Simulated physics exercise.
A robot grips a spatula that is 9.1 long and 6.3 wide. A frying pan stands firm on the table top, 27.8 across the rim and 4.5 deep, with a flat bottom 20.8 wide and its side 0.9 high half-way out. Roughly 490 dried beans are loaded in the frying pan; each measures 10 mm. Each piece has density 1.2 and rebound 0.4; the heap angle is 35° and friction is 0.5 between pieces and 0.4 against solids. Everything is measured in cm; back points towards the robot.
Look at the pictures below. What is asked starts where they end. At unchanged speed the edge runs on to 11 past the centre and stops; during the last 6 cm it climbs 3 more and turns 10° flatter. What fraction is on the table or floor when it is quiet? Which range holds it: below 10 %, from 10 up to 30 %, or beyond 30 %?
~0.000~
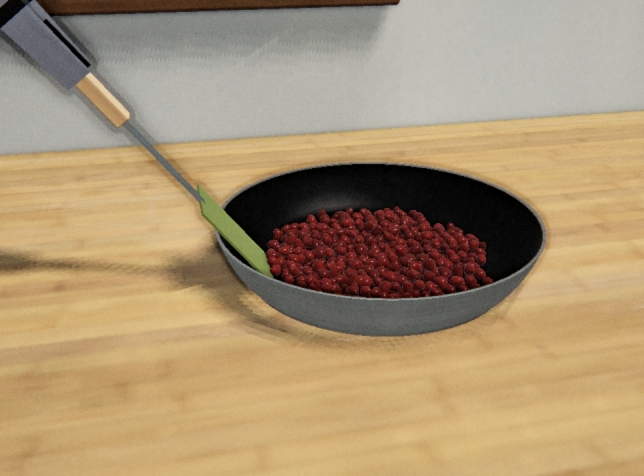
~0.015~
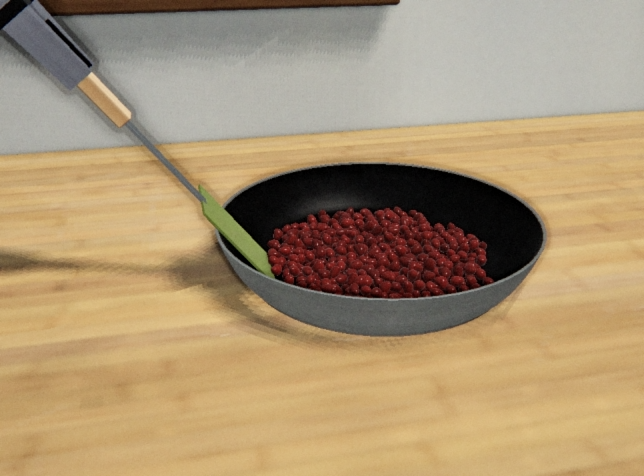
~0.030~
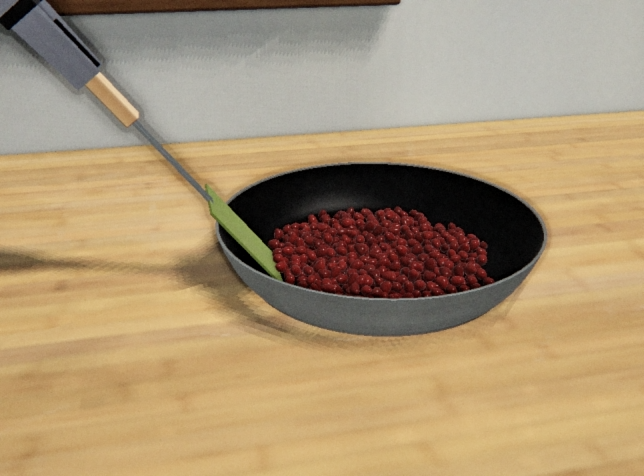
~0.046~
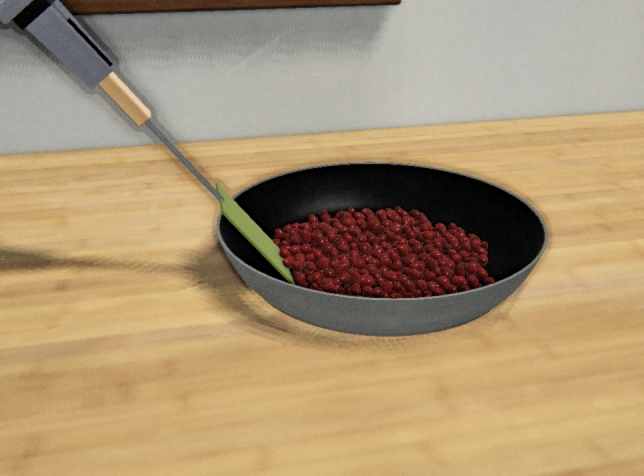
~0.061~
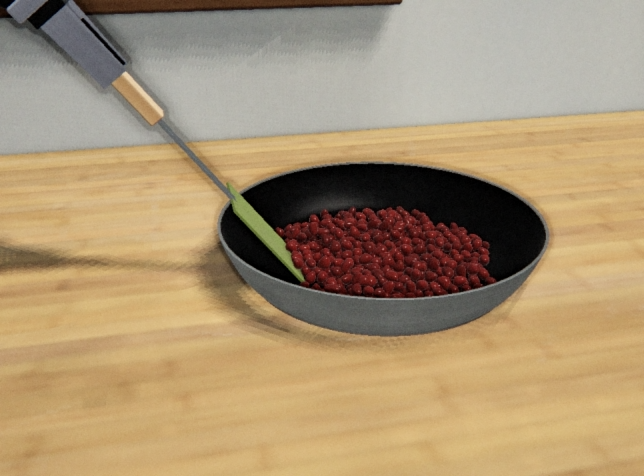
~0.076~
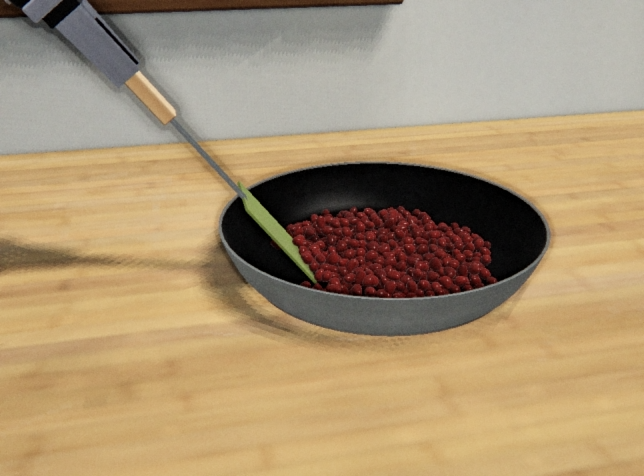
The range below 10 %.
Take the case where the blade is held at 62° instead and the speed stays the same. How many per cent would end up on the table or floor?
In that case, around 5 percent would end up on the table or floor.
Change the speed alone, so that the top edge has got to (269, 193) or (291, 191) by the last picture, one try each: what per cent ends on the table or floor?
About 15 and 20 per cent.
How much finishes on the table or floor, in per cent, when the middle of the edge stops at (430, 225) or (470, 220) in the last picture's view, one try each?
First try about 0 percent, second about 0 percent.
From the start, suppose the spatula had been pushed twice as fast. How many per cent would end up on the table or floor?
About 15 per cent.
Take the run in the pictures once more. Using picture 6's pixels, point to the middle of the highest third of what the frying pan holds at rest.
I'd put it close to (487, 232).
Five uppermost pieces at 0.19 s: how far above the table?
Somewhere near 3 cm, I'd say.
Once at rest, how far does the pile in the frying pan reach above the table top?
Top of the heap: Roughly 5.0 cm above the table top.
By 0.19 s, sloping 53°, highest piece 4 above the table; 490 in the frying pan.
By 0.31 s, sloping 50°, highest piece 5 above the table; 490 in the frying pan.
By 0.57 s, sloping 43°, highest piece 5 above the table; 468 in the frying pan, 20 on the table or floor, 2 on the blade or in flight.
By 1.62 s, sloping 43°, highest piece 5 above the table; 468 in the frying pan, 22 on the table or floor.
Final count, 468 in the frying pan, 22 on the table or floor. That is 4 % on the table or floor.
